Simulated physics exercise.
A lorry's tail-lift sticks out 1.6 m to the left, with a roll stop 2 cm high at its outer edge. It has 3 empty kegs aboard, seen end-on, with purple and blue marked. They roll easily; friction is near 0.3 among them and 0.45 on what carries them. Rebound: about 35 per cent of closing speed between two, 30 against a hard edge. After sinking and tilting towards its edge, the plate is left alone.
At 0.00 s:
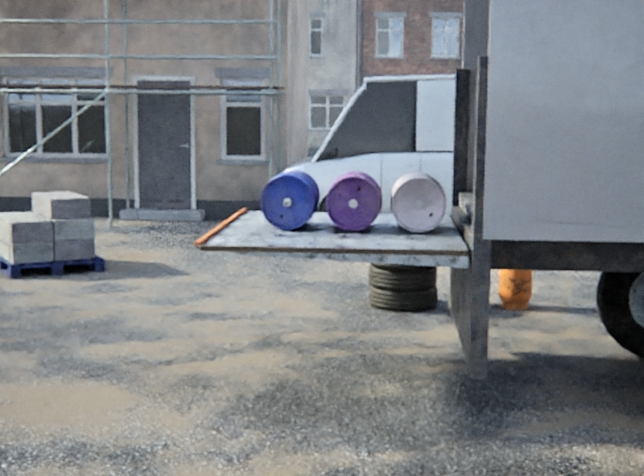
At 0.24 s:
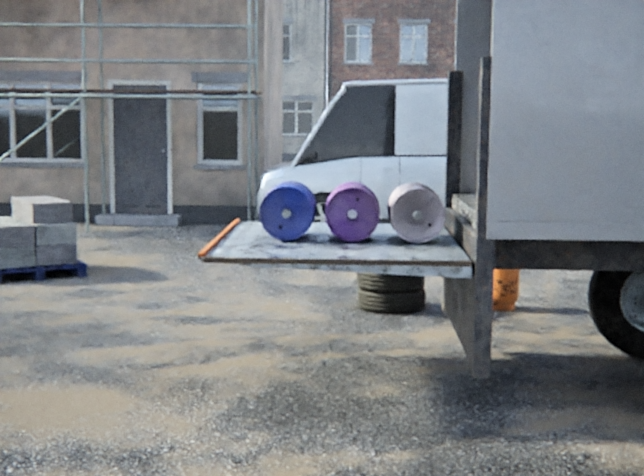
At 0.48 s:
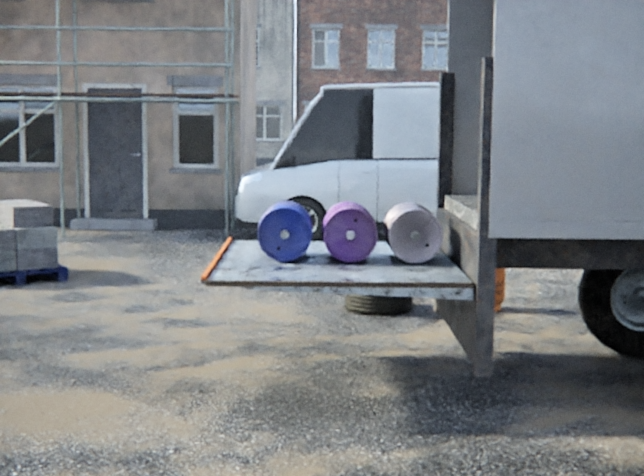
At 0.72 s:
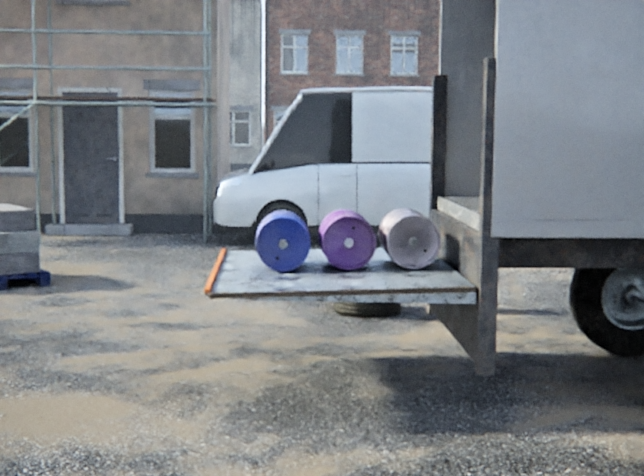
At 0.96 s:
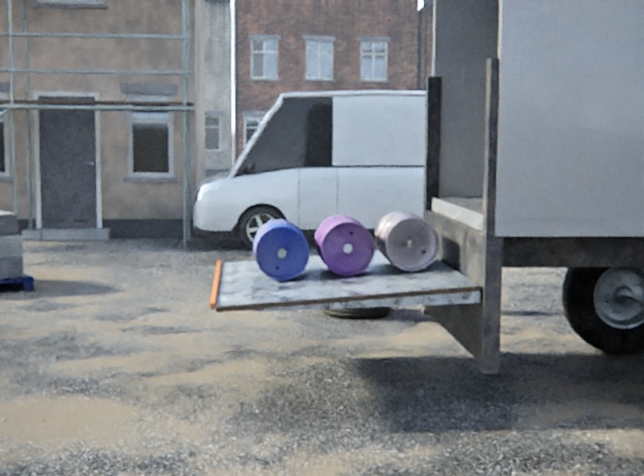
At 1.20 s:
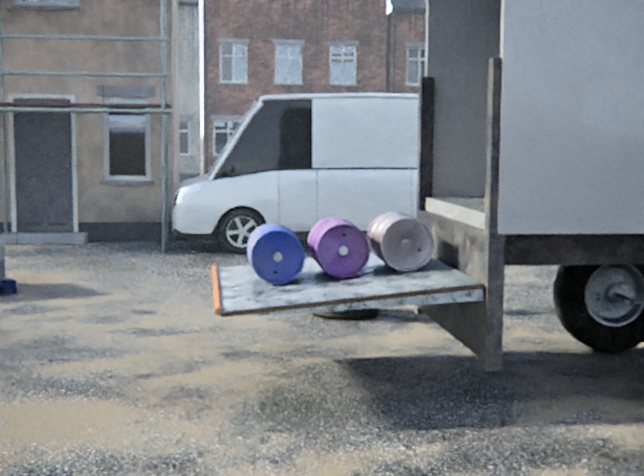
To begin with, a blue, a purple and a pale keg sit in a row on a lorry's level tail-lift, with a white van behind. The plate sinks as the view shifts gradually, then tilts down towards its left outer edge, the kegs staying side by side on it.
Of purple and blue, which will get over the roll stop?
Purple keg: Does; blue: Does.
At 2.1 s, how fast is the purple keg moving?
Speed approx. 0.5 m/s.
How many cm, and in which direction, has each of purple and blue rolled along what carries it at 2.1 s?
Purple has shifted 35 left and blue 35 left.
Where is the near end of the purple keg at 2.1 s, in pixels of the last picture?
Around pixel (293, 256).
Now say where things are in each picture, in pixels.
The first picture shows purple (353, 204), blue (287, 203); plate level; stop at (198, 243); 3 of the 3 make up the bottom layer on the plate.
The second picture shows purple (352, 215), blue (286, 214); plate level.
The third picture shows purple (351, 236), blue (284, 235); plate level.
The fourth picture shows purple (349, 243), blue (283, 245); plate tilted 2°; stop at (207, 291).
The fifth picture shows purple (348, 249), blue (282, 254); plate tilted 4°.
The sixth picture shows purple (344, 251), blue (278, 258); plate tilted 6°; stop at (218, 310).
By 2.1 s, purple is on the plate, 50 cm from the stop, rolling left; blue is on the plate, 5 cm from the stop, rolling left; 0 over the stop so far.
By 3.2 s, purple is over the stop and falling; blue is off the lift, on the ground; 2 over the stop so far.
Finally (6.4 s), purple is off the lift, on the ground; blue is on the ground; 3 over the stop so far.
